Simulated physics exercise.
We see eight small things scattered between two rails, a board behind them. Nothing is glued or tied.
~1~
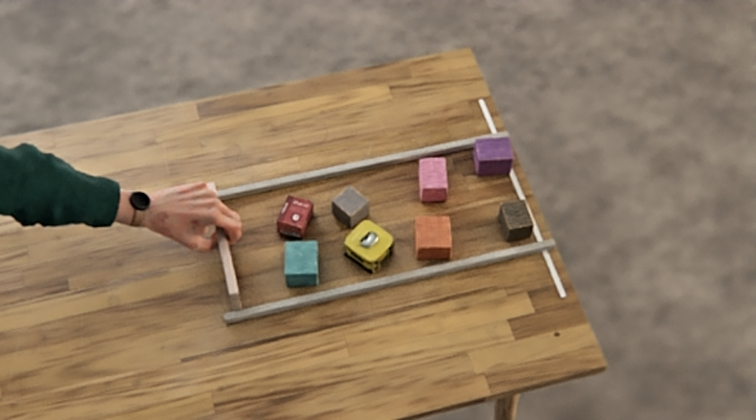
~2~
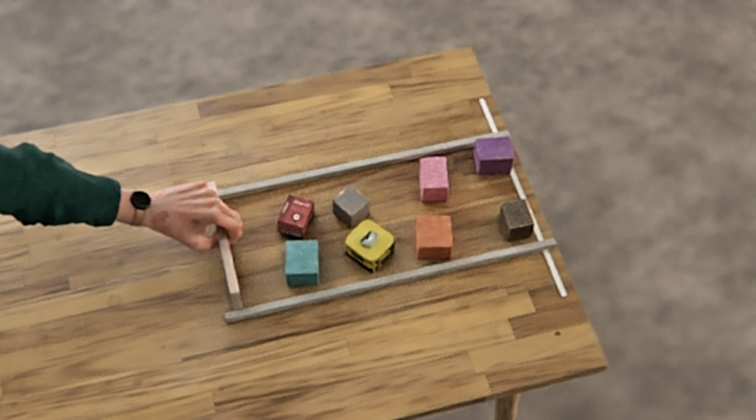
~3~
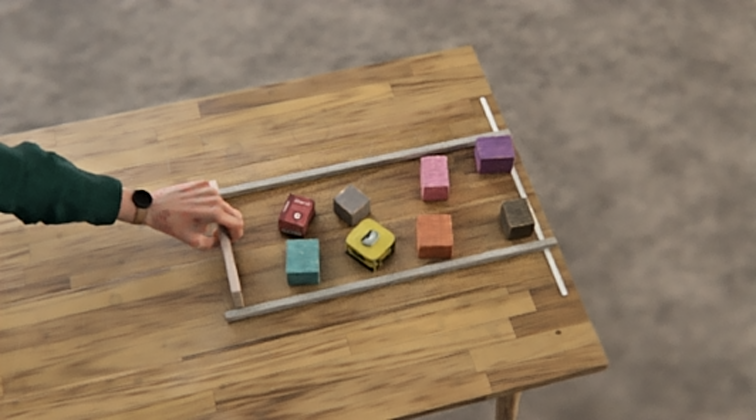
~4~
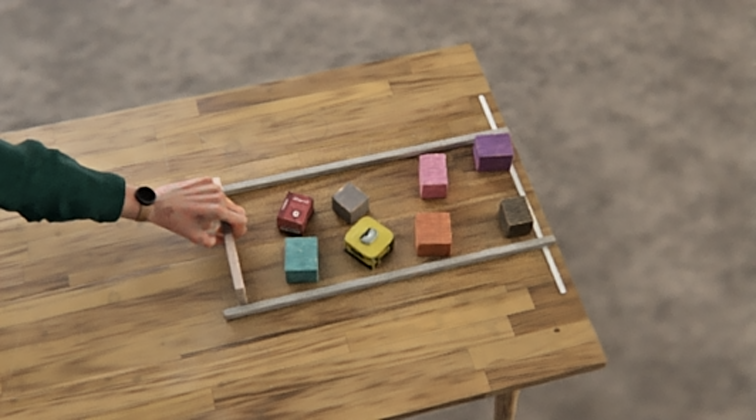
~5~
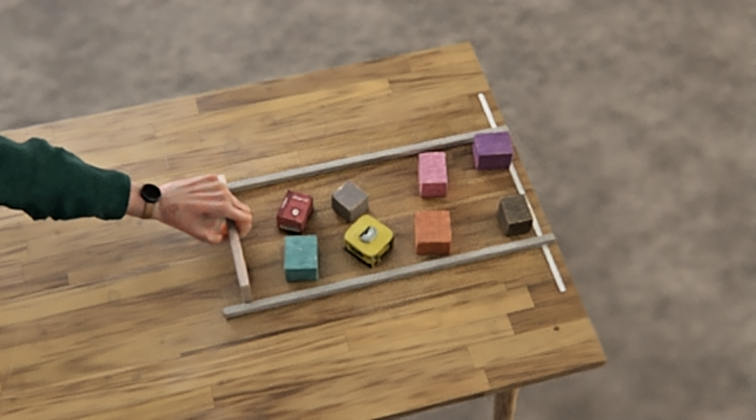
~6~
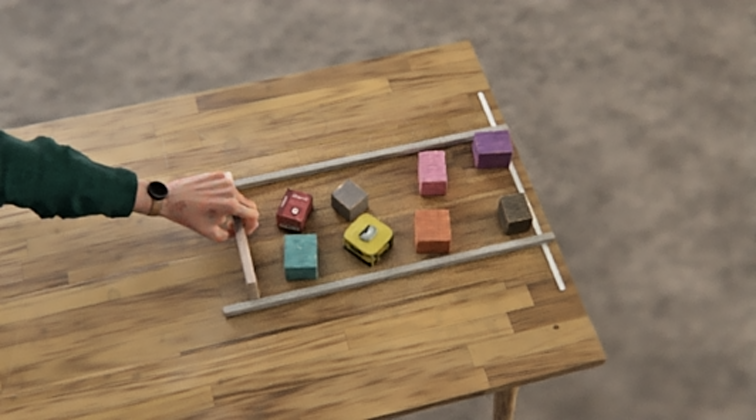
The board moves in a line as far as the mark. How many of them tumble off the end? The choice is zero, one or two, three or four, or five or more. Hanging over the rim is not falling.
Here the number that fall off is five or more.
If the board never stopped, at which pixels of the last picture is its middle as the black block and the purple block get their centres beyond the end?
About (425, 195), and (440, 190) for the other.
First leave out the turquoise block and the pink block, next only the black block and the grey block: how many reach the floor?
The counts: 5 and 5.
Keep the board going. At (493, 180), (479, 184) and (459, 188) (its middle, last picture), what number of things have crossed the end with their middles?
In that order 5, 3 and 3.
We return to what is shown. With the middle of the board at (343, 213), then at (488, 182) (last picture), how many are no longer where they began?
By then 5, and 8.
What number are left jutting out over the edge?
Overhanging: 1.
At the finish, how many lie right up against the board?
The number is 1.
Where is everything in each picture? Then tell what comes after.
The first frame shows purple block (493, 156); black block (516, 221); pink block (433, 180); board (224, 246); tape (520, 192).
The second frame shows black block (516, 220); orange block (434, 238).
The third frame shows pink block (434, 178); grey block (352, 205).
The fourth frame shows purple block (493, 153); board (229, 241).
The fifth frame shows black block (515, 215); red box (295, 211).
The sixth frame shows purple block (492, 150); black block (515, 214); pink block (432, 173); board (240, 235); tape (519, 185).
Early on, none off yet; purple block at rest near (492, 150); black block at rest near (515, 214); pink block at rest near (432, 173).
A while later, none off yet; purple block travelled a little near (507, 145); black block travelled about its own width near (550, 207); pink block travelled about its own width near (486, 163).
Finally, the number that fall off is five or more; lost, turquoise block, grey block, yellow case, orange block, pink block, black block and purple block.
